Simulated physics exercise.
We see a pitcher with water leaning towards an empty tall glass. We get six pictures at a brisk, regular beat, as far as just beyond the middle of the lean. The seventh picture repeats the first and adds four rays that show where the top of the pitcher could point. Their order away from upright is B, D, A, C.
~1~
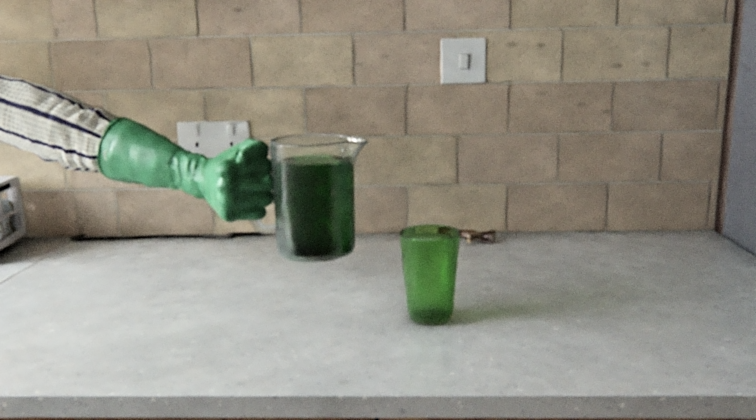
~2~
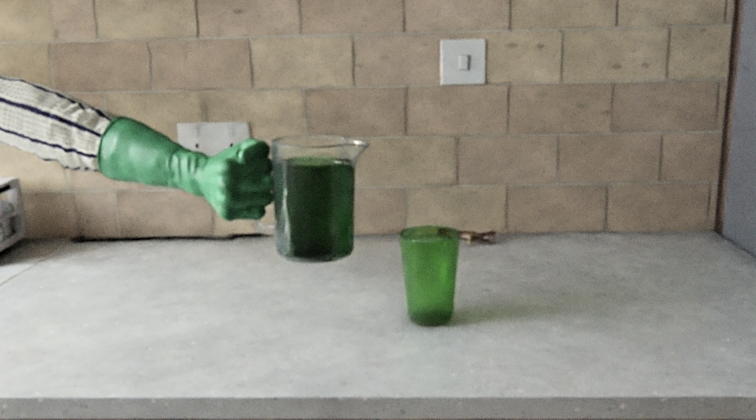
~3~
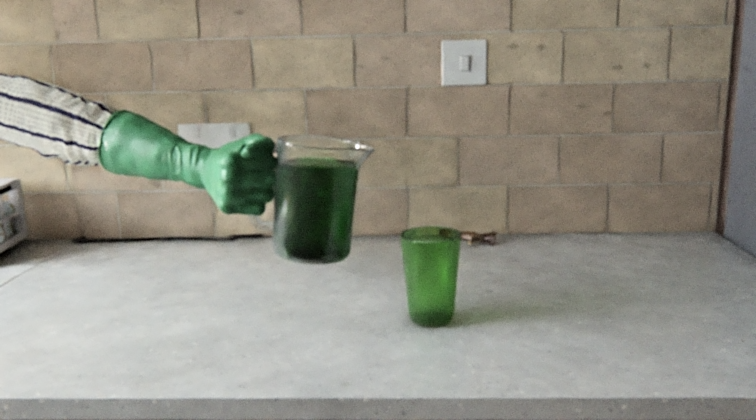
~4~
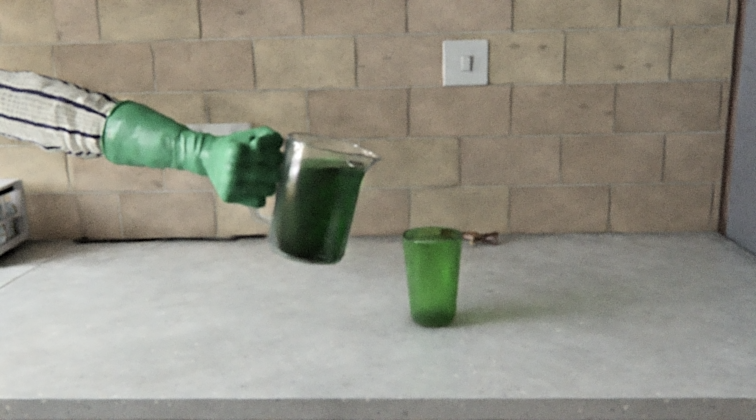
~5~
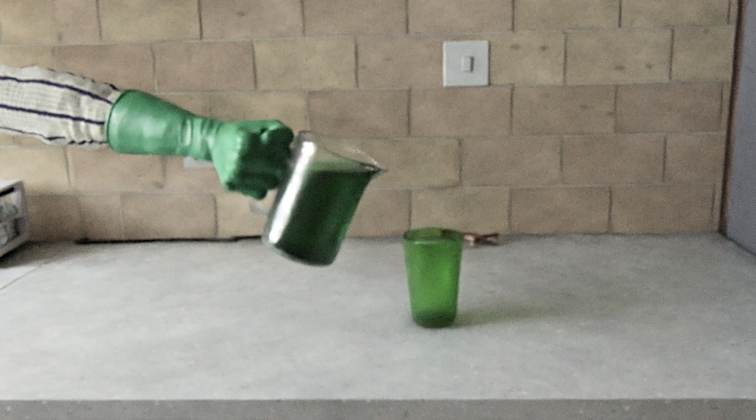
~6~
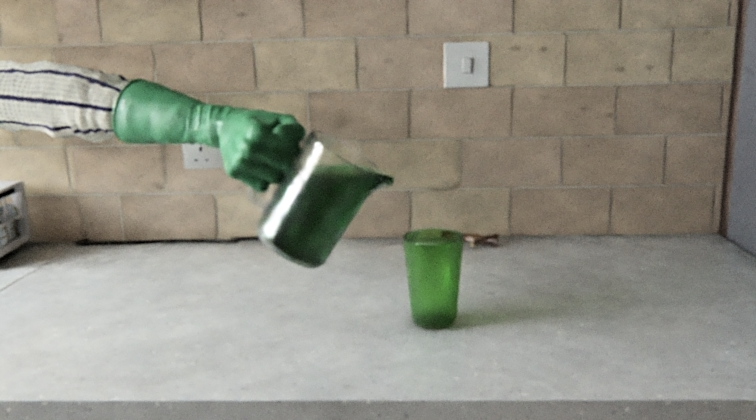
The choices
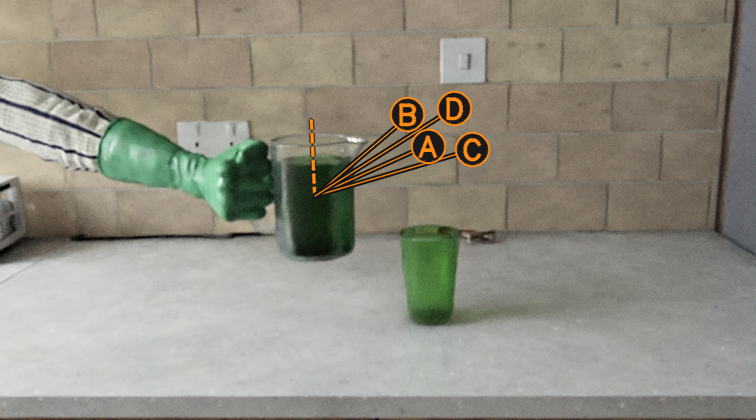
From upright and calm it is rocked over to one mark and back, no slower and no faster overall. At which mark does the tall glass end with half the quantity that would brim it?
Go for B.
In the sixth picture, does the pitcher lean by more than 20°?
Yes.
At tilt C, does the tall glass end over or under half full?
Over half.
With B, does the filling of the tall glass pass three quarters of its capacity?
No, it does not.
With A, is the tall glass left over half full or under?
Over.
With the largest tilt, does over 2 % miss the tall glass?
Yes.
On the marked copy, A at (411, 152); B at (395, 127); C at (456, 154); D at (439, 116).
If A is chosen, the tall glass ends with about 87 % of what it can hold; 5 % of the water is spilt.
If B is chosen, the tall glass ends with about 47 % of what it can hold.
If C is chosen, the tall glass ends with about 90 % of what it can hold; 18 % of the water is spilt.
If D is chosen, the tall glass ends with about 69 % of what it can hold.
